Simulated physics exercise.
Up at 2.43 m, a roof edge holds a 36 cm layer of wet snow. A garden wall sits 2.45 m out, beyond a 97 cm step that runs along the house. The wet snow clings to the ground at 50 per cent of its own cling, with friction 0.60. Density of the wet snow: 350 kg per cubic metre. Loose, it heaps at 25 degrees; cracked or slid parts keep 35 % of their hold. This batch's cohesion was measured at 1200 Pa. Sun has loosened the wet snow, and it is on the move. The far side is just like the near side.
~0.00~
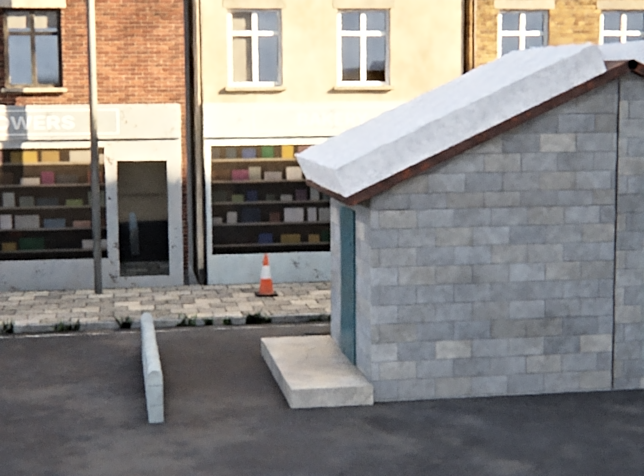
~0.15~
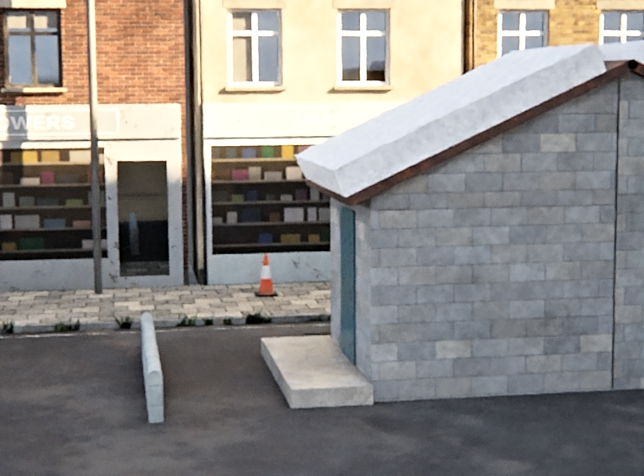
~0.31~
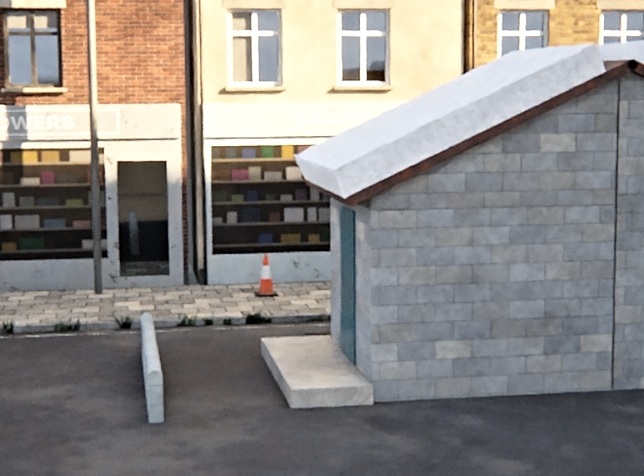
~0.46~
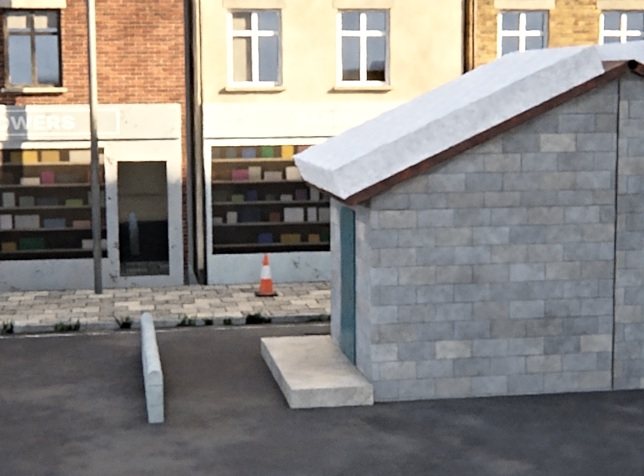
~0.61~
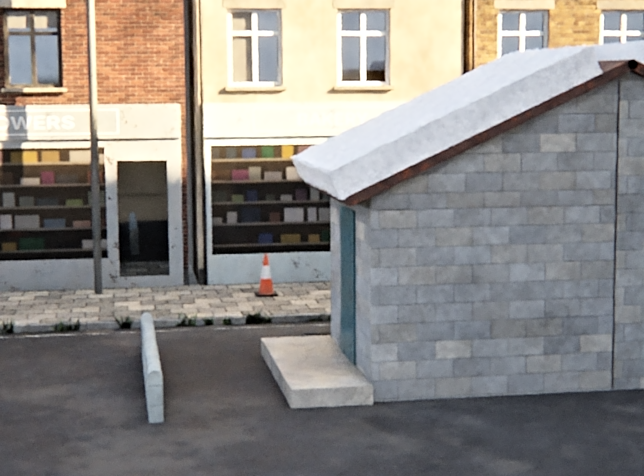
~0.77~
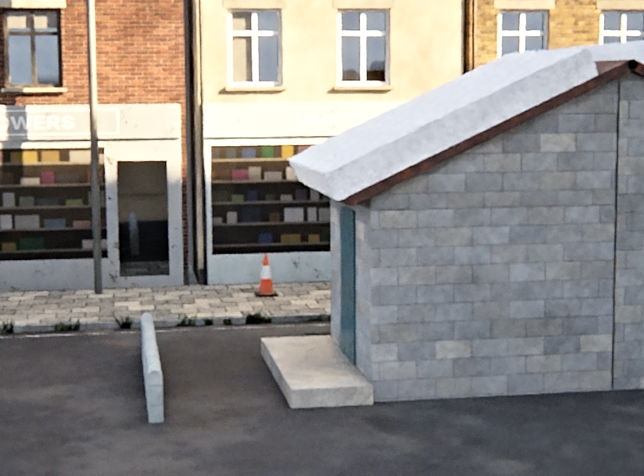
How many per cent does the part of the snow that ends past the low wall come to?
It comes to roughly 0 per cent.
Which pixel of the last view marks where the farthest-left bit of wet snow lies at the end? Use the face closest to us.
(161, 367), give or take.
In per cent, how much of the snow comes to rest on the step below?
It comes to roughly 6 %.
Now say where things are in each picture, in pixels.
Foremost bit of the wet snow at (335, 168), 2 % of it past the eaves, in one piece, in the first frame.
Foremost bit of the wet snow at (335, 169), its middle shifted 5 mm, 2 % of it past the eaves, in one piece, in the second frame.
Foremost bit of the wet snow at (334, 169), its middle shifted 1.6 cm, 2 % of it past the eaves, in one piece, in the third frame.
Foremost bit of the wet snow at (332, 170), its middle shifted 3.6 cm, 3 % of it past the eaves, in one piece, in the fourth frame.
Foremost bit of the wet snow at (330, 171), its middle shifted 6.6 cm, 3 % of it past the eaves, in one piece, in the fifth frame.
Foremost bit of the wet snow at (326, 173), its middle shifted 11 cm, 5 % of it past the eaves, in one piece, in the sixth frame.
After 1.17 s, all is still on the roof and 0 % is past the low wall.
After 1.65 s, 90 % is still on the roof and 0 % is past the low wall.
After 2.12 s, 79 % is still on the roof and 0 % is past the low wall.
After 2.60 s, 54 % is still on the roof and 0 % is past the low wall.
After 6.00 s, none is still on the roof and 0 % is past the low wall.
